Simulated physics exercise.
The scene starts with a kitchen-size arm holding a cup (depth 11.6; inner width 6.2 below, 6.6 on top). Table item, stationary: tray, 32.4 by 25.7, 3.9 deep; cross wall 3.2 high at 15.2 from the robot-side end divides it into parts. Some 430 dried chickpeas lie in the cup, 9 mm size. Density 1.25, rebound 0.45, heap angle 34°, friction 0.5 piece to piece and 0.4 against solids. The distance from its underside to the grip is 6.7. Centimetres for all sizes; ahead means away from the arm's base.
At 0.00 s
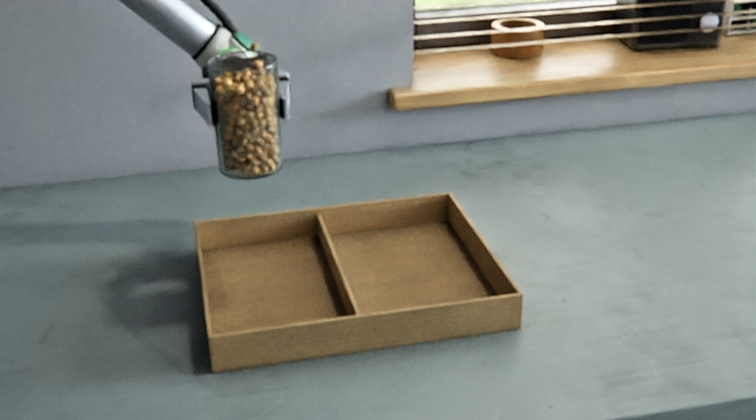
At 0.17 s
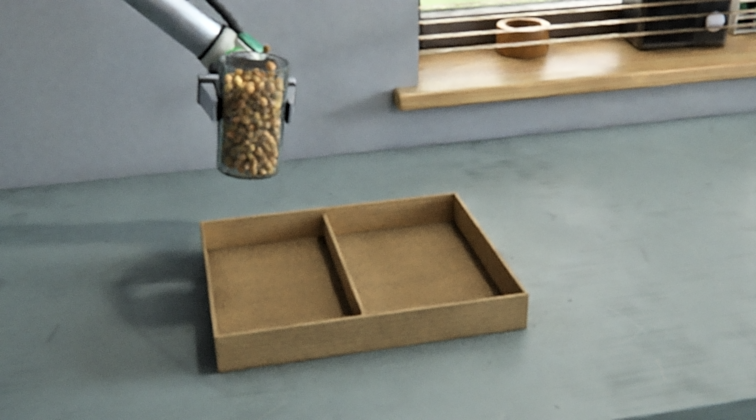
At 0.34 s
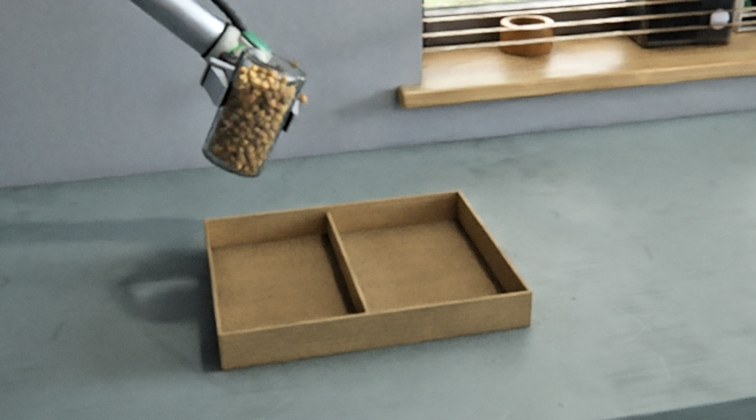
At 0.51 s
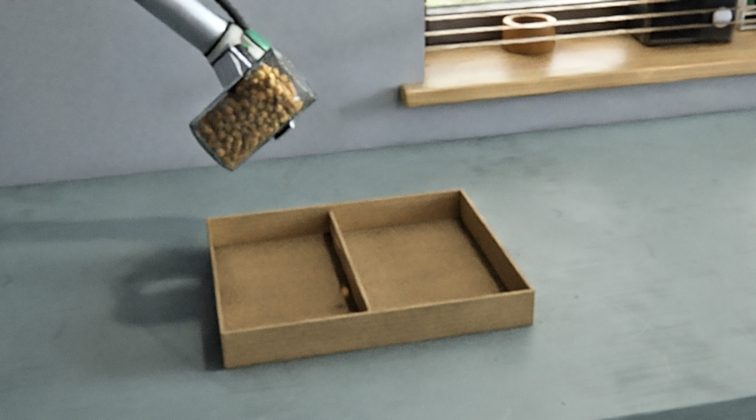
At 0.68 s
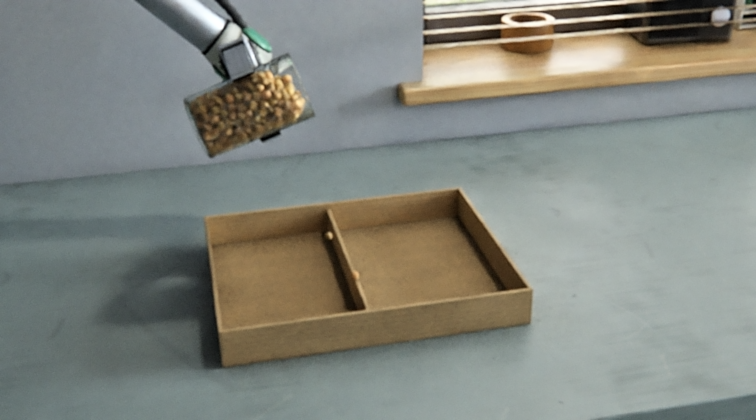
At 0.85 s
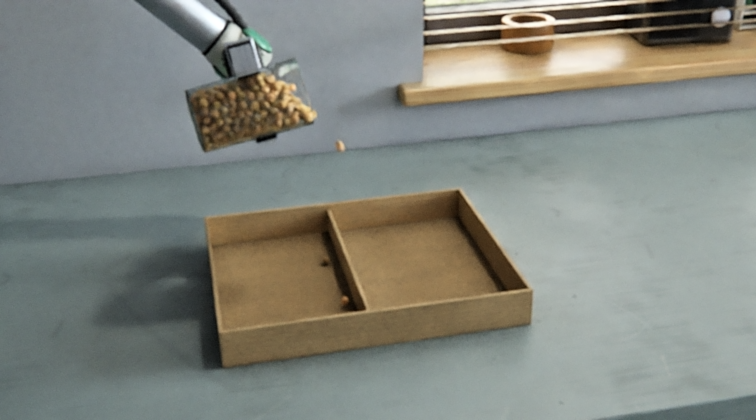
In the video, a robot arm holds a clear cup filled with chickpeas above a two-compartment brown tray and gradually tilts it to the right until nearly horizontal, while a few chickpeas drop out, two landing in the left compartment.
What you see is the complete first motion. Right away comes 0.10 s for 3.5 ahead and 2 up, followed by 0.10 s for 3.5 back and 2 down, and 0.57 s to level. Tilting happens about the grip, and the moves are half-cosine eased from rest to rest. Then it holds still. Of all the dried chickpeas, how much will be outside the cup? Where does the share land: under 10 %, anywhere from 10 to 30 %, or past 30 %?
It lands past 30 %.
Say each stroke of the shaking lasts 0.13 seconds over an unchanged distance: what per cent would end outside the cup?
It would come to around 30 %.
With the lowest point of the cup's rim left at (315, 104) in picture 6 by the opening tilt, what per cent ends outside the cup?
Around 30 per cent of it.
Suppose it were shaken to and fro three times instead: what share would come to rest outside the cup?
It would come to around 80 %.
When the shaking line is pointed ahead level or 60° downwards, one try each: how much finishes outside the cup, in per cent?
I'd say close to 40 percent for the first and close to 10 percent for the second.
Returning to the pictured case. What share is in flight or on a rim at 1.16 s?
It amounts to roughly 24 in a hundred.
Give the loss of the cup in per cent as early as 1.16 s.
Roughly 55 percent up to then.
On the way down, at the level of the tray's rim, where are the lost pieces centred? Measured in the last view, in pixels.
(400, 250).
After 1.16 s, tilted 72° forward, highest piece 24 above the table; 197 in the cup, 121 in the far-side part, 6 in the robot-side part, 104 in flight or on a rim.
After 1.47 s, tilted 13° forward, highest piece 26 above the table; 226 in the far-side part, 188 in the cup, 12 in the robot-side part, 2 on the table or floor.
After 1.82 s, level, highest piece 23 above the table; 226 in the far-side part, 188 in the cup, 12 in the robot-side part, 2 on the table or floor.
After 2.87 s, level, highest piece 23 above the table; 226 in the far-side part, 188 in the cup, 12 in the robot-side part, 2 on the table or floor.
At rest, 226 in the far-side part, 188 in the cup, 12 in the robot-side part, 2 on the table or floor. That is 56 % outside the cup.
